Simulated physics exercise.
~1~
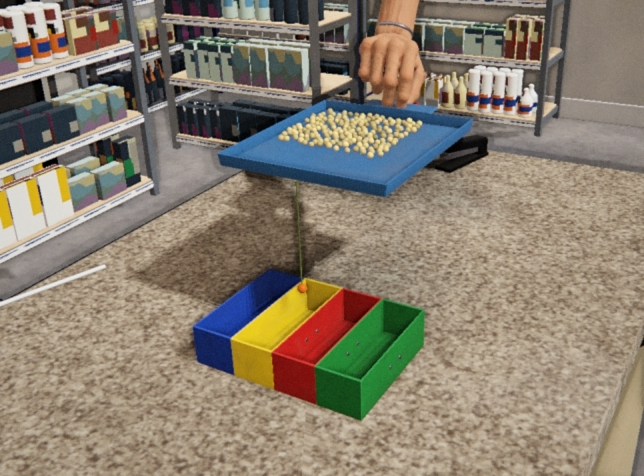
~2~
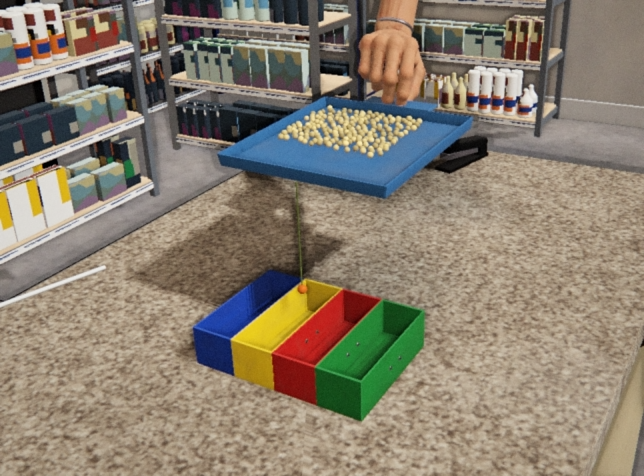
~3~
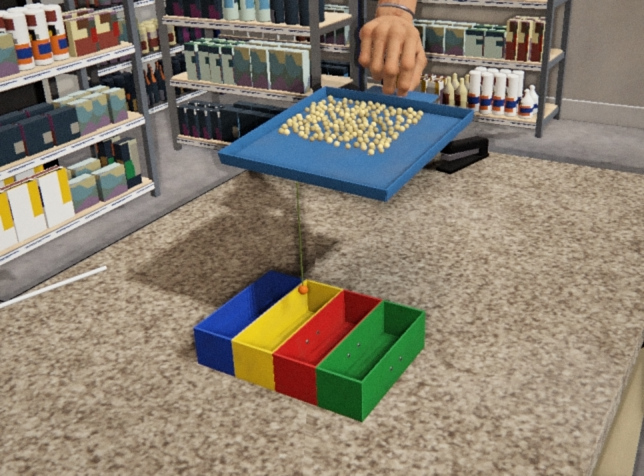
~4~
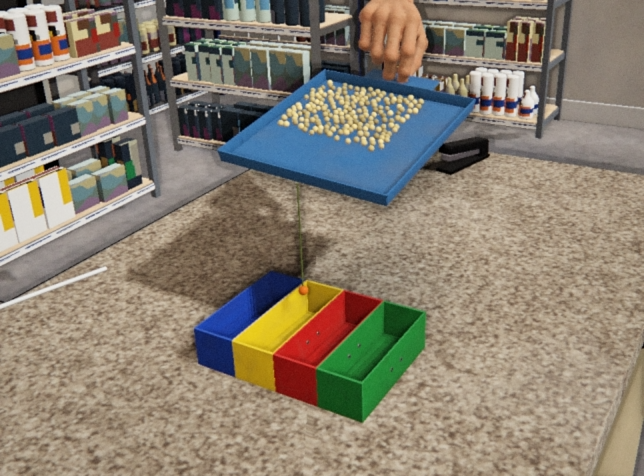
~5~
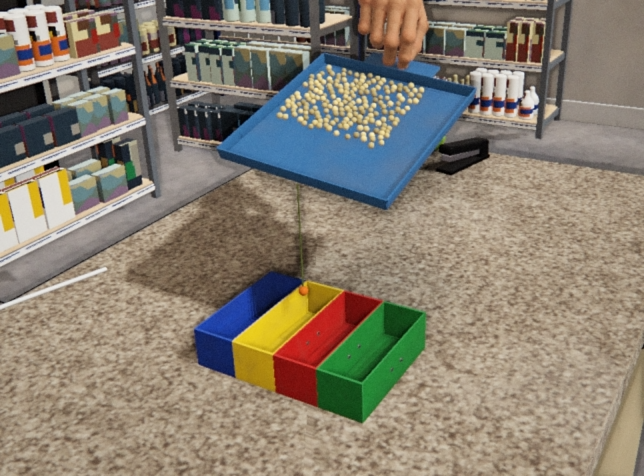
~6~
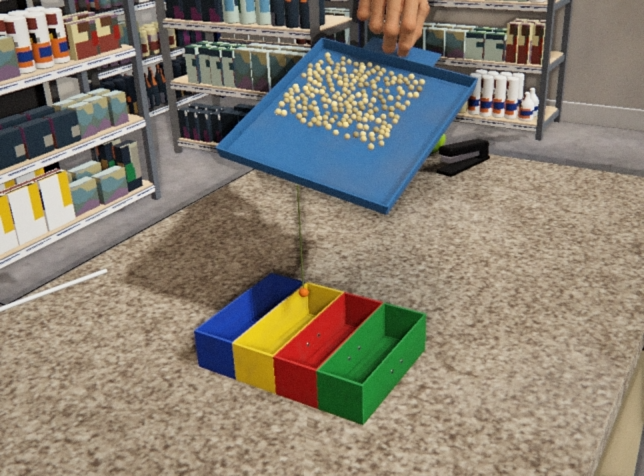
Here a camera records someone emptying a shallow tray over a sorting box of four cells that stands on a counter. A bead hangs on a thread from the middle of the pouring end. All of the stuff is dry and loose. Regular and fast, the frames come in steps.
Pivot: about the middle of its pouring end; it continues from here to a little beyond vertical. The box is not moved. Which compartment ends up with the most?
The green one.
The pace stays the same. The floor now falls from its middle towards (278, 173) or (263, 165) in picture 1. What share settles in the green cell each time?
Near 0 % and 0 %.
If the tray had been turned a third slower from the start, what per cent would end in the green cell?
Estimate: Some 60 %.
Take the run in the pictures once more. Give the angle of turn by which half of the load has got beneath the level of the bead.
Somewhere near 90°.
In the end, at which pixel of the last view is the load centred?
The centre settles at about (373, 371).
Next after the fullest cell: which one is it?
The red cell.
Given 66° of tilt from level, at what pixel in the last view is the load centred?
Somewhere about (365, 220).
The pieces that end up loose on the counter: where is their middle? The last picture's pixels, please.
Centre: Roughly (422, 436).
Just after the last frame, tray tipped steeply; roughly two thirds on the tray; about a tenth in the green cell; just a few in the red cell; just a few in the yellow cell; roughly a quarter falling or outside the box.
A moment on, tray tipped past a quarter turn; roughly a quarter on the tray; roughly a third in the green cell; about a tenth in the red cell; just a few in the yellow cell; roughly a third falling or outside the box.
Further on, tray tipped past a quarter turn; roughly two thirds in the green cell; roughly a quarter in the red cell; just a few in the yellow cell; about a tenth falling or outside the box.
When it is over, tray tipped past a quarter turn; roughly two thirds in the green cell; roughly a quarter in the red cell; just a few in the yellow cell; not one in the blue cell; about a tenth outside the box.
